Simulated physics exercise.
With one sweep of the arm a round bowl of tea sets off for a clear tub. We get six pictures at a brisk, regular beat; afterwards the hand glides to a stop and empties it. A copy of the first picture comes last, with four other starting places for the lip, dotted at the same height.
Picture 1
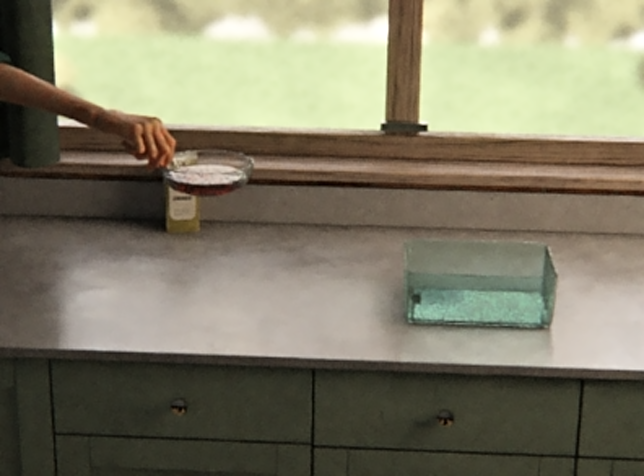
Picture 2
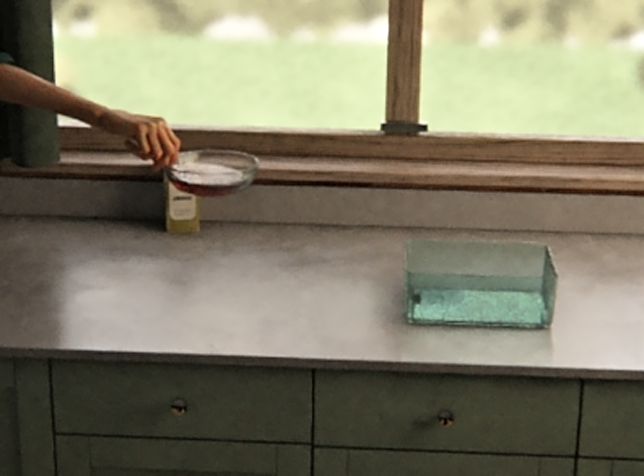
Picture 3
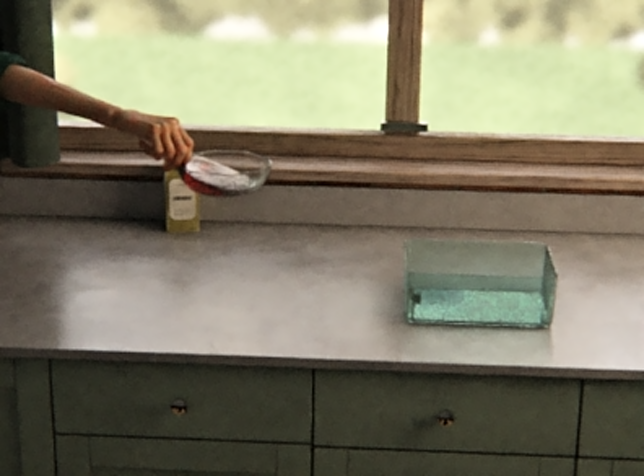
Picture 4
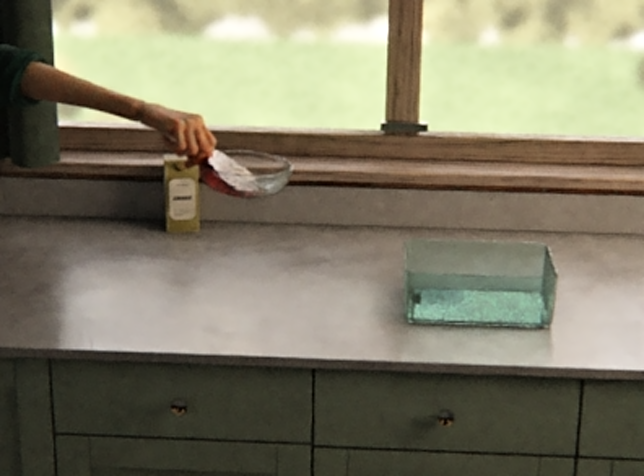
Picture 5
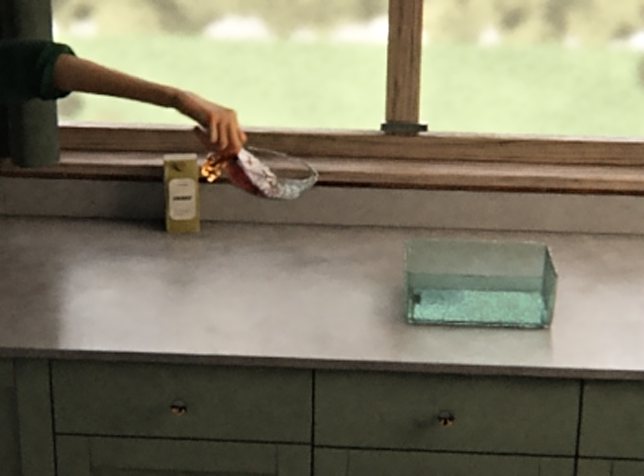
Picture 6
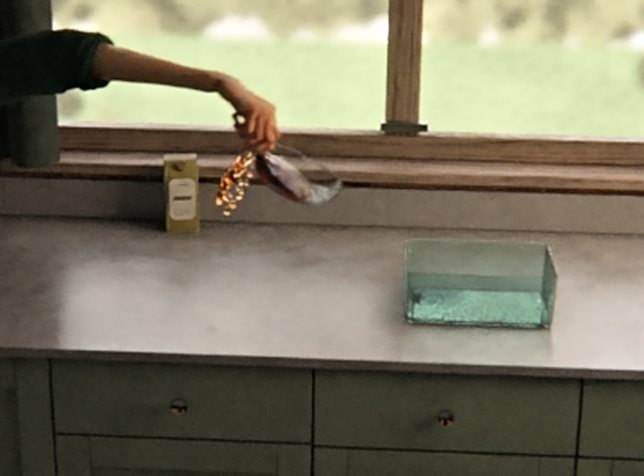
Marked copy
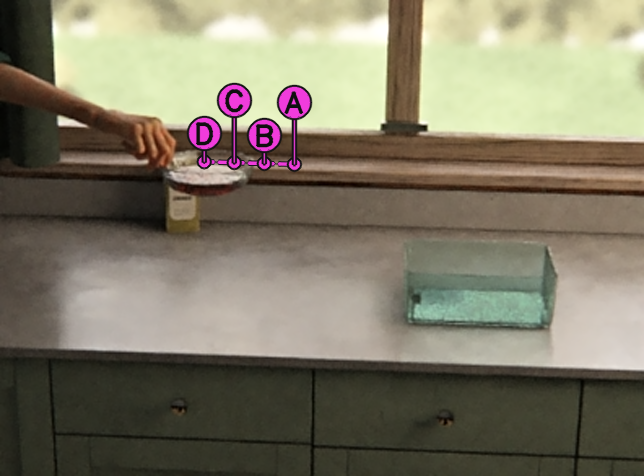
A hand carries a round glass bowl rightward, tilting it as amber liquid pours out.
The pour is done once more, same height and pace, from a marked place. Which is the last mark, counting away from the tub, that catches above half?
Use dot D.
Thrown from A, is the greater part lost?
No, that is safe.
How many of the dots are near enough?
All four.
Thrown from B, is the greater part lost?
No, that is safe.
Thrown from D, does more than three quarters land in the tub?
No, it does not.
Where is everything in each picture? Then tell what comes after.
The first picture shows upright, lip at (252, 163); tub from (404, 321) to (552, 326); nothing has left yet.
The second picture shows upright, lip at (256, 163); nothing has left yet.
The third picture shows upright, lip at (269, 163); tea is over the rim, down to (182, 160).
The fourth picture shows tipped about 4°, lip at (291, 167); tea is over the rim, down to (194, 162).
The fifth picture shows tipped about 13°, lip at (316, 175); tea is over the rim, down to (211, 178).
The sixth picture shows tipped about 25°, lip at (341, 185); tea is over the rim, down to (226, 212).
In magenta, A at (294, 164); B at (264, 163); C at (234, 162); D at (204, 161).
For dot A, about 68 % lands in the tub, 13 % falls short and 19 % goes beside or beyond.
For dot B, about 76 % lands in the tub, 16 % falls short and 8 % goes beside or beyond.
For dot C, about 77 % lands in the tub, 17 % falls short and 6 % goes beside or beyond.
For dot D, about 63 % lands in the tub, 29 % falls short and 8 % goes beside or beyond.
